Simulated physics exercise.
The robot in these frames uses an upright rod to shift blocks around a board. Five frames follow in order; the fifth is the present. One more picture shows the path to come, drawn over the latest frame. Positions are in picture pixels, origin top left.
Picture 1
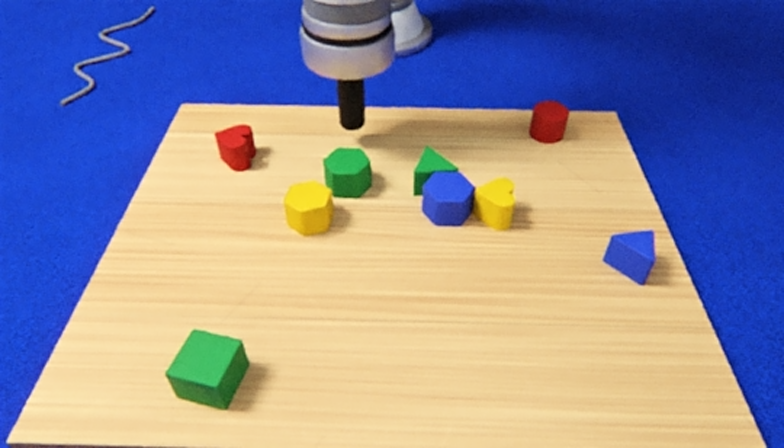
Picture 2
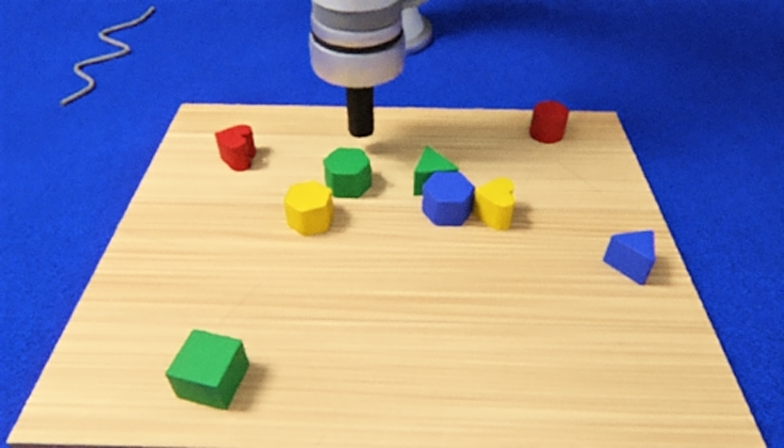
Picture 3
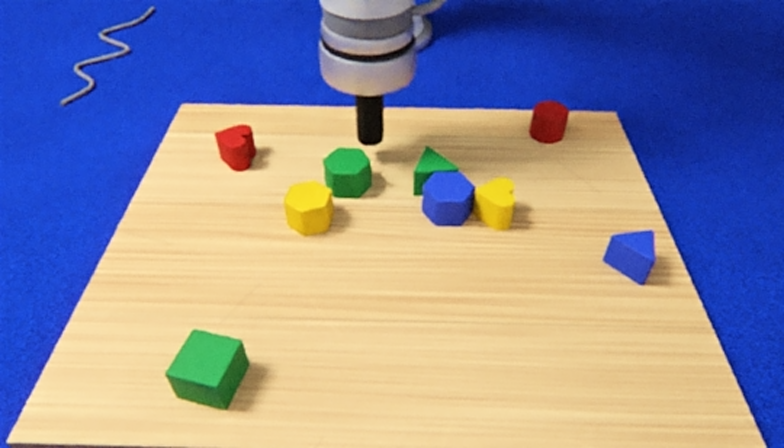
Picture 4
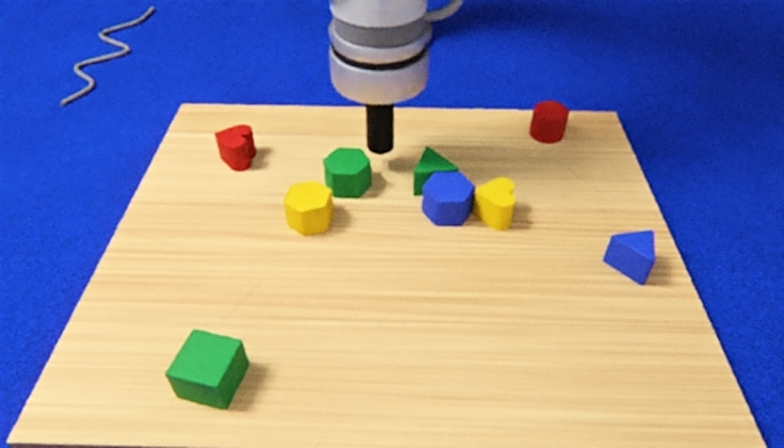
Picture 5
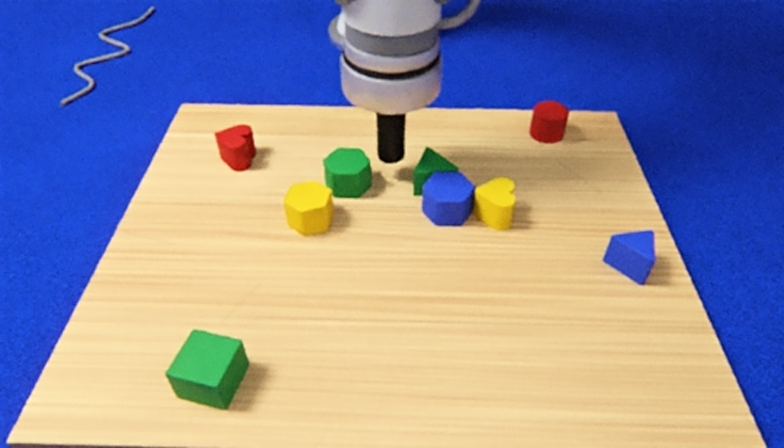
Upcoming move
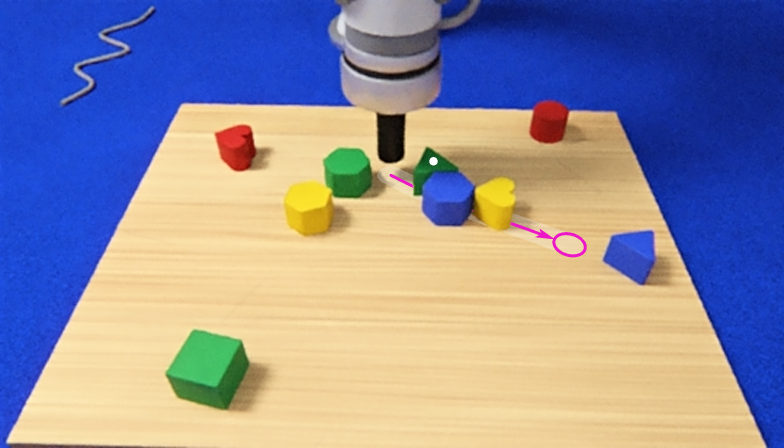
Robot arm with an upright black rod moving slowly right and toward the viewer, nearing still coloured blocks on a wooden board.
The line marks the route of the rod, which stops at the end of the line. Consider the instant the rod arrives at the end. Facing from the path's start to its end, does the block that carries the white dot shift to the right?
Final answer: No.
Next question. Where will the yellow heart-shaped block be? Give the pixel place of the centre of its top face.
It will likely be found at (600, 243).
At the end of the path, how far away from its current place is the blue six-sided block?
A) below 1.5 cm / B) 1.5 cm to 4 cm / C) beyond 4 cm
My pick is C.
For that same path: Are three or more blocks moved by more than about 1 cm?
I believe so.
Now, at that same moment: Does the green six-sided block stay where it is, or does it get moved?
It holds its position.
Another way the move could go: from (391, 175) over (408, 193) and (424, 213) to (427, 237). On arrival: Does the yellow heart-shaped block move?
My answer is yes.
The line goes from (391, 175) via (473, 210), ending at (570, 245); the dot is on the green triangular piece.
On the path given first. One third of the way, rod (446, 181); green triangular piece (475, 166), turned 20° anticlockwise; blue six-sided block (468, 196), turned 40° clockwise; yellow heart-shaped block (509, 197), turned 45° anticlockwise.
Two thirds of the way, rod (508, 203); green triangular piece (495, 170), turned 85° anticlockwise; blue six-sided block (496, 220), turned 85° clockwise; yellow heart-shaped block (544, 212), turned 65° anticlockwise.
At the end, rod (575, 226); green six-sided block unmoved; green triangular piece (495, 170), turned 85° anticlockwise; blue six-sided block (497, 220), turned 85° clockwise; yellow heart-shaped block (600, 243), turned 15° anticlockwise.
